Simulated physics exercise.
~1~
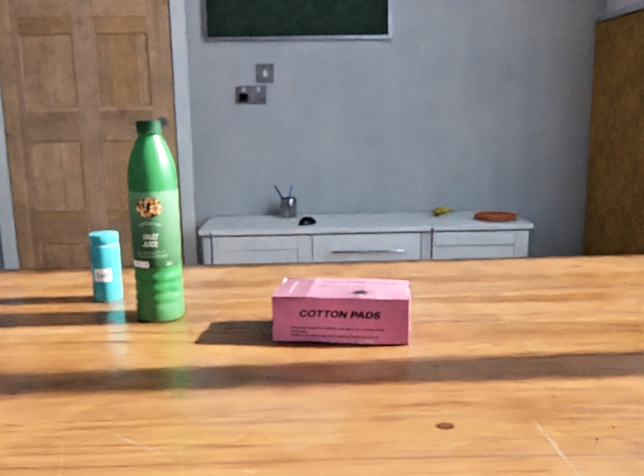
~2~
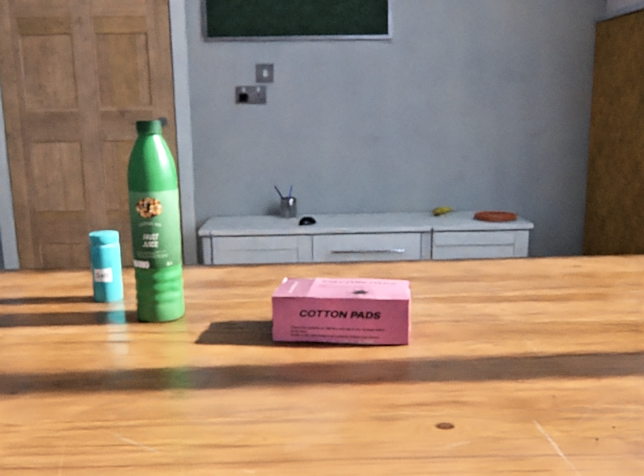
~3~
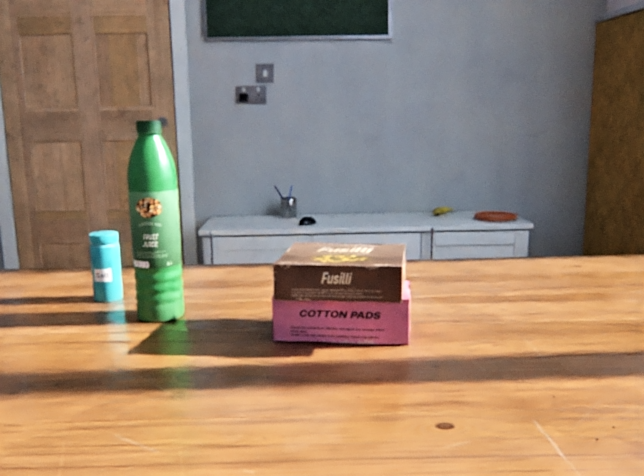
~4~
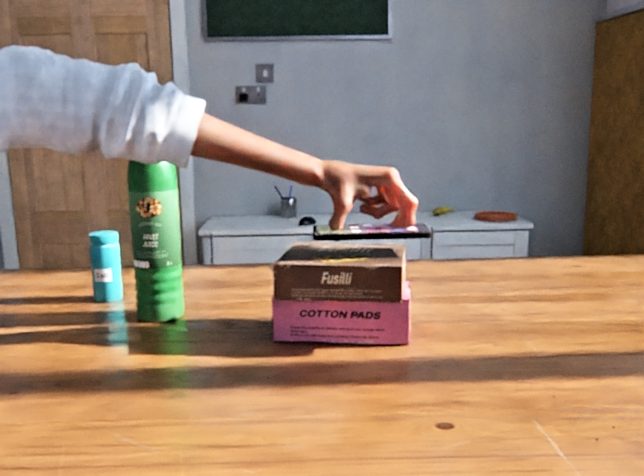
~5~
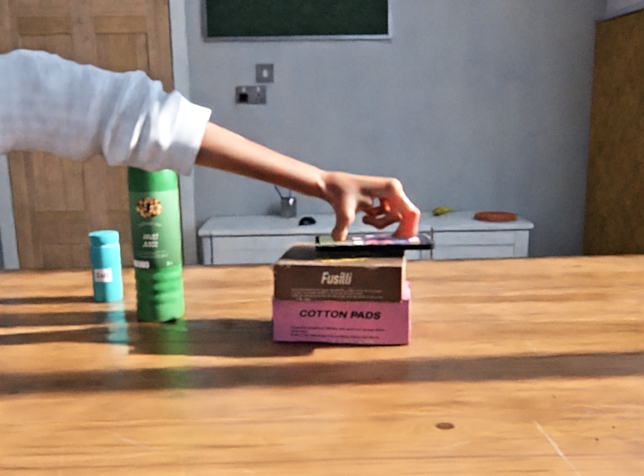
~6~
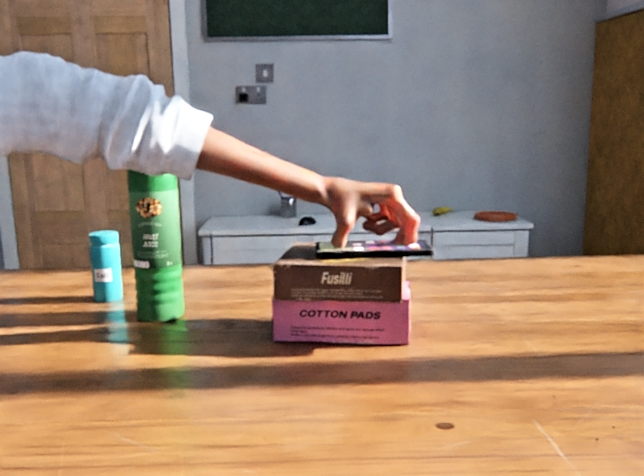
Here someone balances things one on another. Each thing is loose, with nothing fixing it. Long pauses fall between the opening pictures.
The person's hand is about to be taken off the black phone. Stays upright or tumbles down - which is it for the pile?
The pile copes with it, I'd say.
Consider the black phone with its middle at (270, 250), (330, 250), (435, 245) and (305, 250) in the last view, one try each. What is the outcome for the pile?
Case one: Falls over. Case two: Stable. Case three: Falls over. Case four: Stable.
Then, 0.20 s past the last view, nothing moves.
Then, 0.60 s past the last view, black phone resting near (373, 249).
Finally, all 5 still in place. Final places as the last picture's camera would see them, black phone near (373, 249). The pile holds.
